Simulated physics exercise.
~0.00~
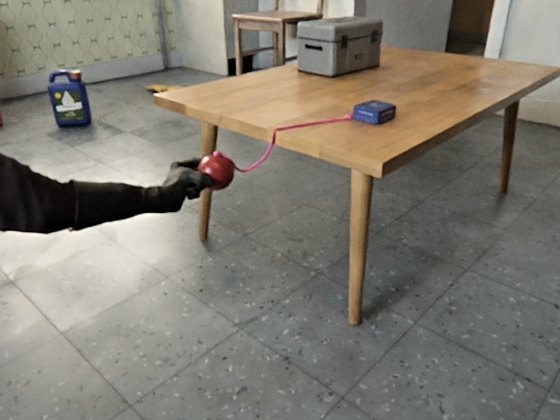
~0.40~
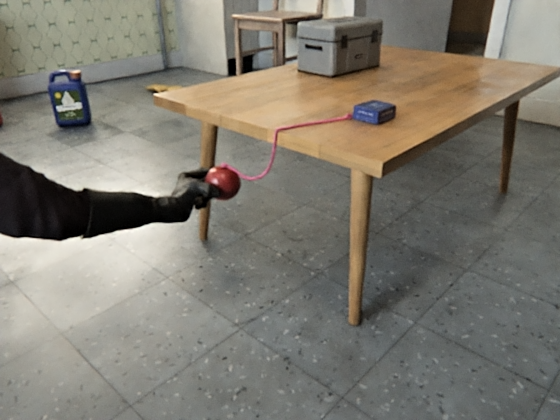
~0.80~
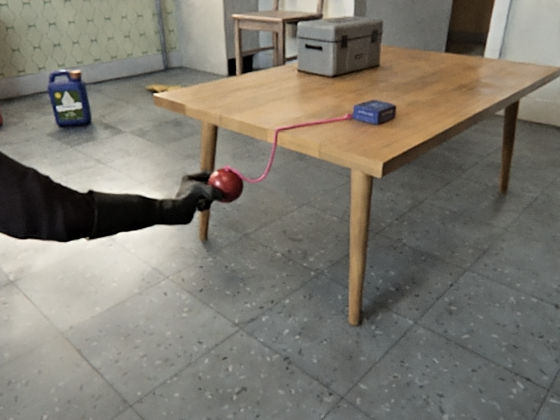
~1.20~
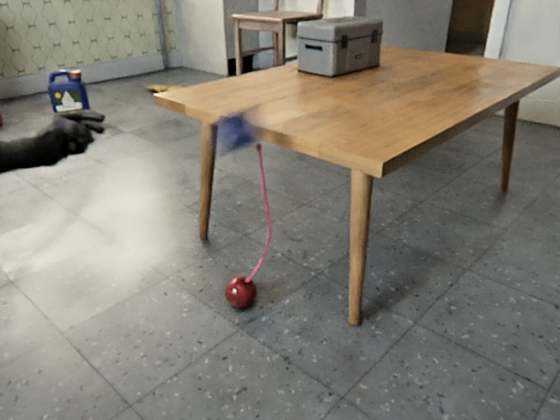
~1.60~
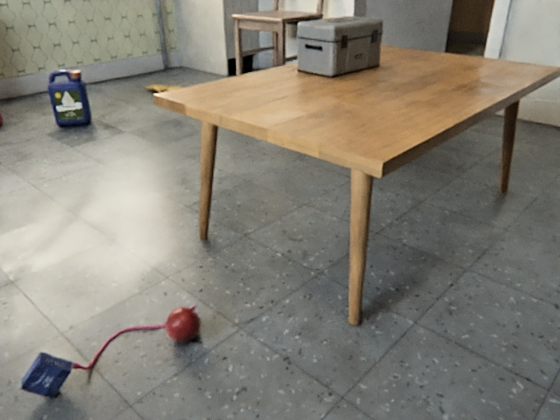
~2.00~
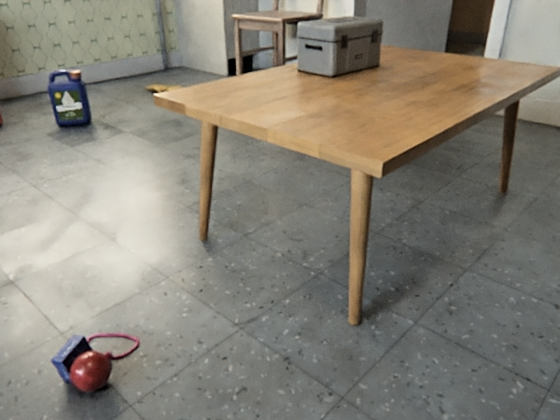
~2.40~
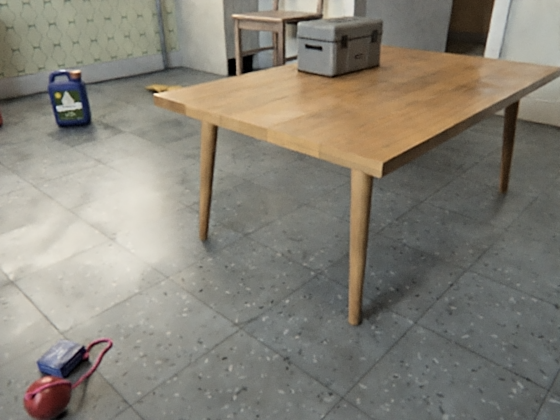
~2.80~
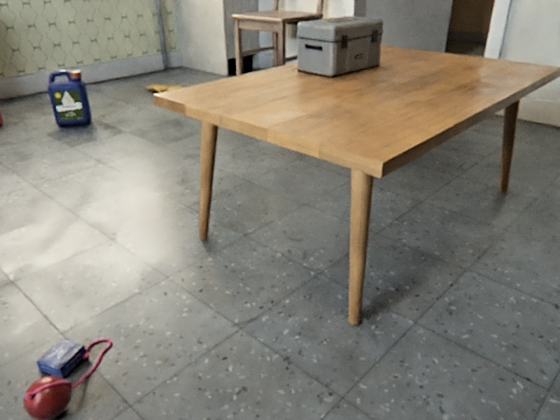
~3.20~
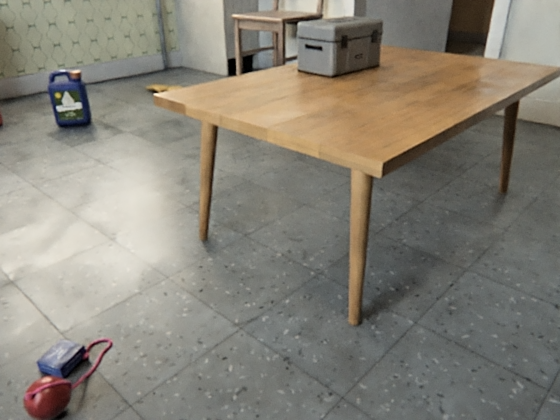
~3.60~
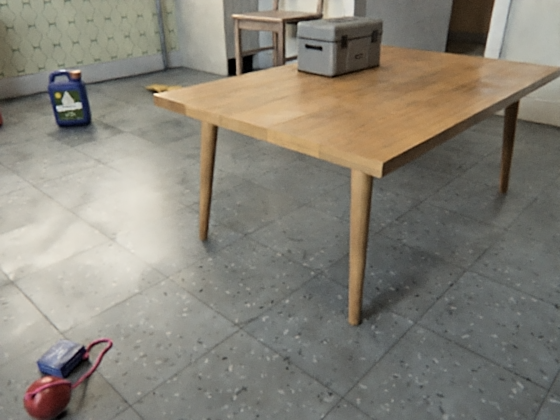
In a room with a grey tiled floor, a gloved hand held a red apple tied by string to a blue box on a wooden table, then let go; the apple dropped, dragging the box off, and both came to rest on the floor at lower left.
